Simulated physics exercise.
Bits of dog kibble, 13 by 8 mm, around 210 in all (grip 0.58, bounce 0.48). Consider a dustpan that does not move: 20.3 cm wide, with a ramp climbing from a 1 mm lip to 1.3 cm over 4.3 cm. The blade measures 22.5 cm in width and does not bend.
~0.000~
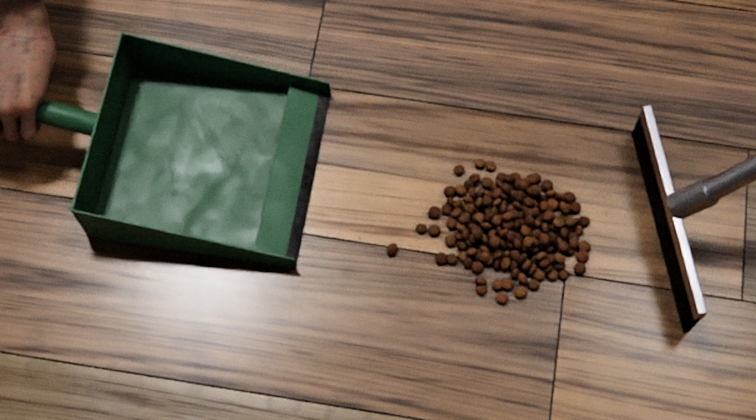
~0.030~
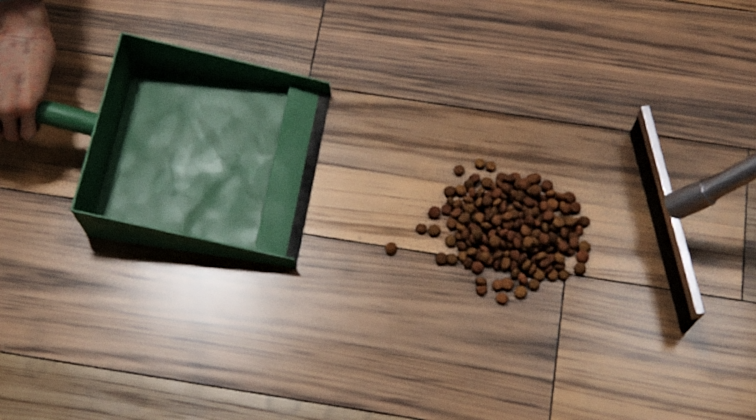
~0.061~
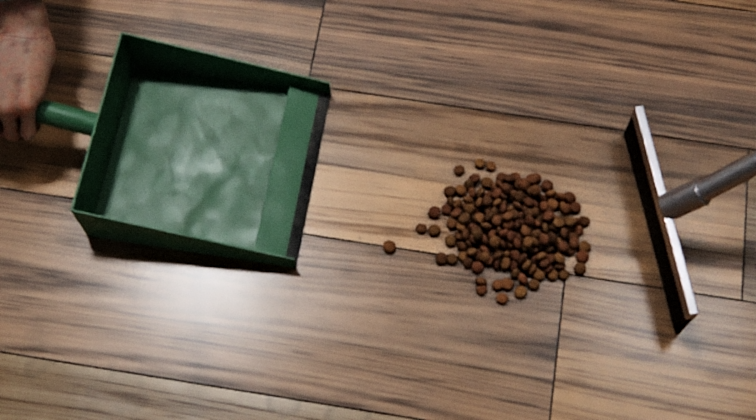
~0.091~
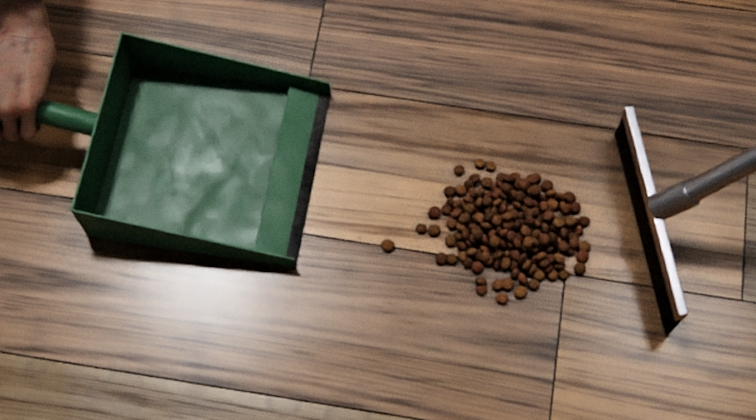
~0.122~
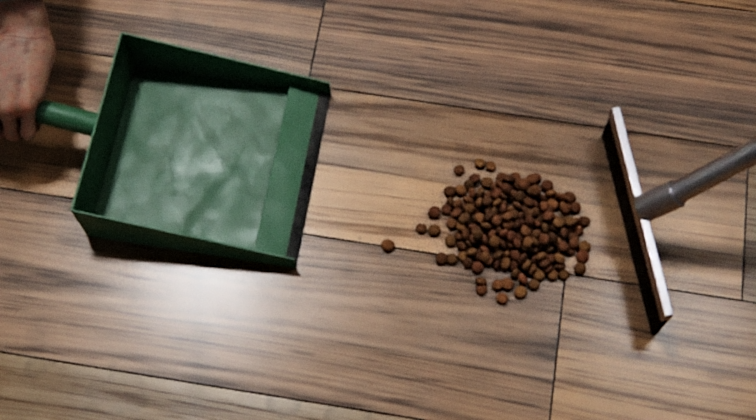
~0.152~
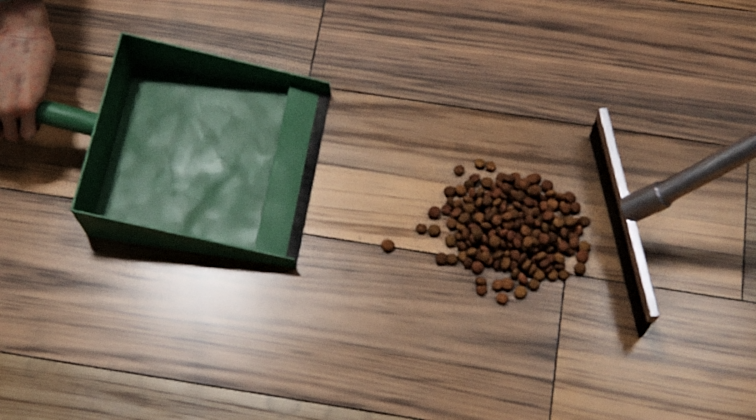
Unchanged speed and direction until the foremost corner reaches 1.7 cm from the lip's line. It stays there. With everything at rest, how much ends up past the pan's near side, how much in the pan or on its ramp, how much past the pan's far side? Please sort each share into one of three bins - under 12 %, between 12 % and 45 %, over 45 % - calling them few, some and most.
Near side: Some. Pan: Some. Far side: Few.
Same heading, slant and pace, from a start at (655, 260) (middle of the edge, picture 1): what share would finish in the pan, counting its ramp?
I'd estimate about 20 per cent.
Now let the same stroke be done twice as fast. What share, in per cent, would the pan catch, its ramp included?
Share: Near 25 %.
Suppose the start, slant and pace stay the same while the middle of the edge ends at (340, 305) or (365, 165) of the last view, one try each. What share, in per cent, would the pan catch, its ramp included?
I'd expect around 15 percent, then around 5 percent.
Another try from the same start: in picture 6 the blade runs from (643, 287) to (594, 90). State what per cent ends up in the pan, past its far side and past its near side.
Final per cent - pan 0, far 0, near 0.
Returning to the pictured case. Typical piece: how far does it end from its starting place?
Around 20 centimetres.
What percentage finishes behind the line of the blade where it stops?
I'd put it near 5 in a hundred.
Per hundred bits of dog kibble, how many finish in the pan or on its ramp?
That works out at about 15 percent.
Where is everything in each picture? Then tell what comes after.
The first frame shows blade from (699, 314) to (645, 114), moved 0.0 cm, 0 of the pieces shifted so far; middle of the pieces at (511, 223); pan at (194, 160).
The second frame shows blade from (697, 314) to (644, 114), moved 0.2 cm, 0 of the pieces shifted so far; middle of the pieces at (511, 223).
The third frame shows blade from (690, 314) to (637, 114), moved 0.8 cm, 1 of the pieces shifted so far; middle of the pieces at (511, 223).
The fourth frame shows blade from (680, 315) to (628, 115), moved 1.9 cm, 1 of the pieces shifted so far; middle of the pieces at (511, 223).
The fifth frame shows blade from (666, 316) to (614, 116), moved 3.2 cm, 1 of the pieces shifted so far; middle of the pieces at (511, 223).
The sixth frame shows blade from (652, 316) to (601, 116), moved 4.6 cm, 1 of the pieces shifted so far; middle of the pieces at (511, 223); pan at (194, 160). The blade's pace is about 0.45 m/s, heading 13 degrees towards the viewer's side.
Then, at 0.45 s, middle of the blade 19 cm from the lip; 0 % over the lip, far side 0 %, near side 10 %.
After 0.65 s, middle of the blade 10 cm from the lip; 0 % over the lip, far side 0 %, near side 25 %.
After 0.97 s, middle of the blade 5 cm from the lip; 15 % over the lip, far side 0 %, near side 35 %.
At rest (1.3 s), near side 35 %, pan 15 %, far side 0 %, in front of the lip or behind the blade 50 %.
